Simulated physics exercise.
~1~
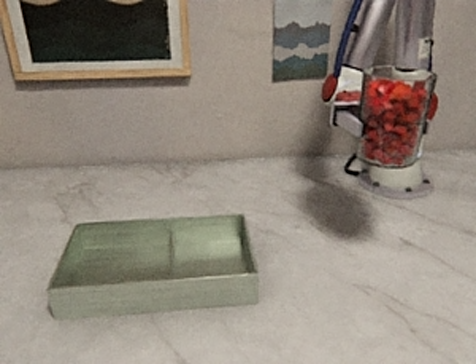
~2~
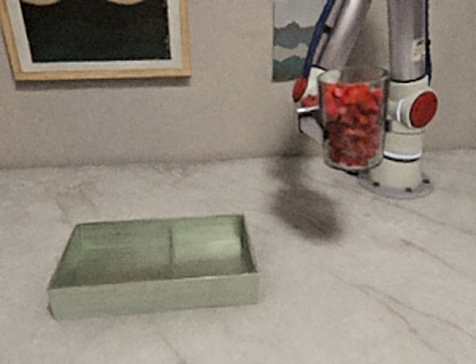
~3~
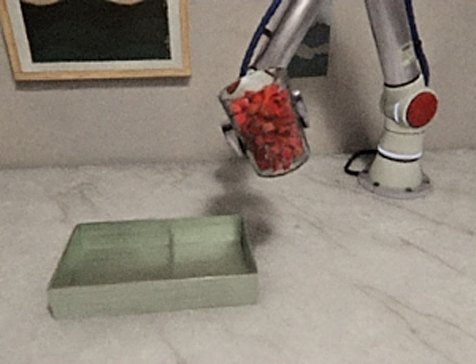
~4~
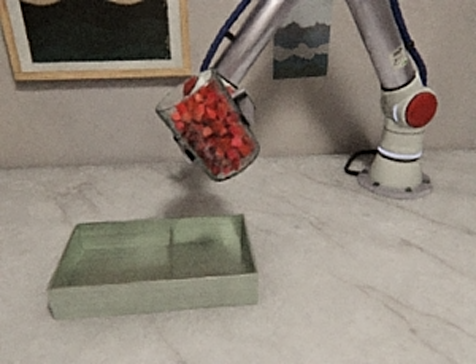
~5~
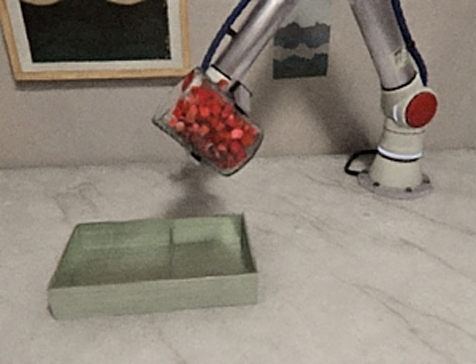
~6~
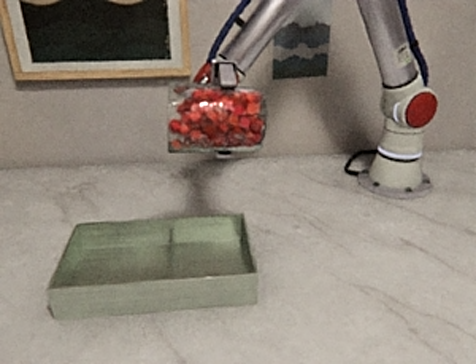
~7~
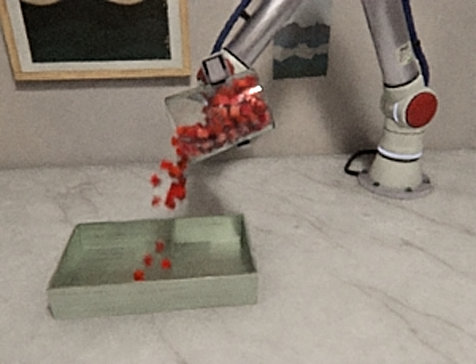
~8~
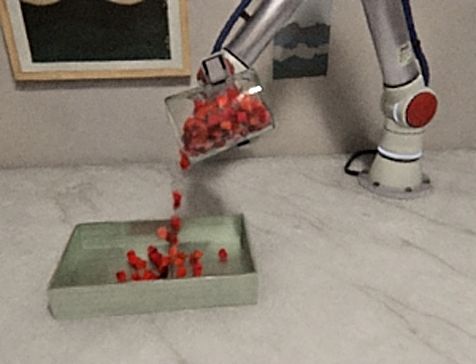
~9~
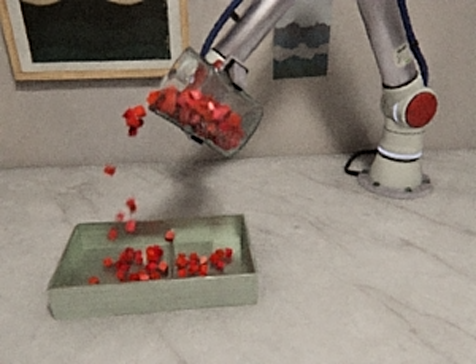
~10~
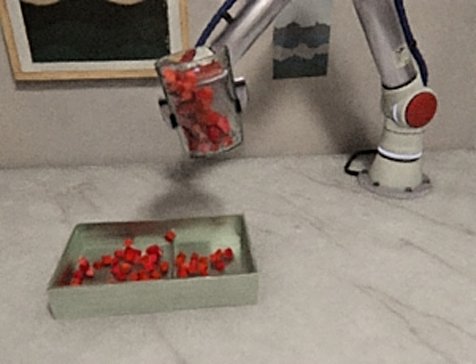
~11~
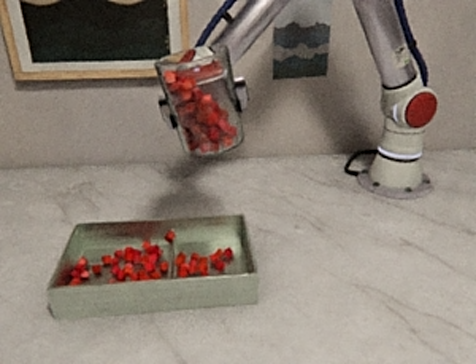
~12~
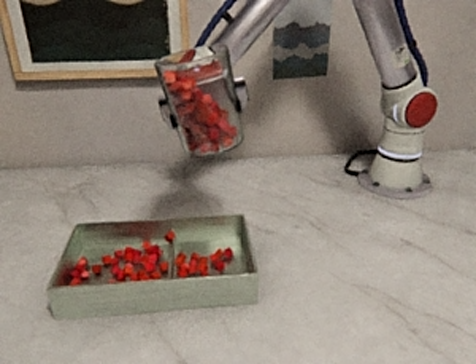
Robot arm carrying a clear tumbler of red vegetable dice left, tipping some into a green divided tray, then stopping with many still inside.
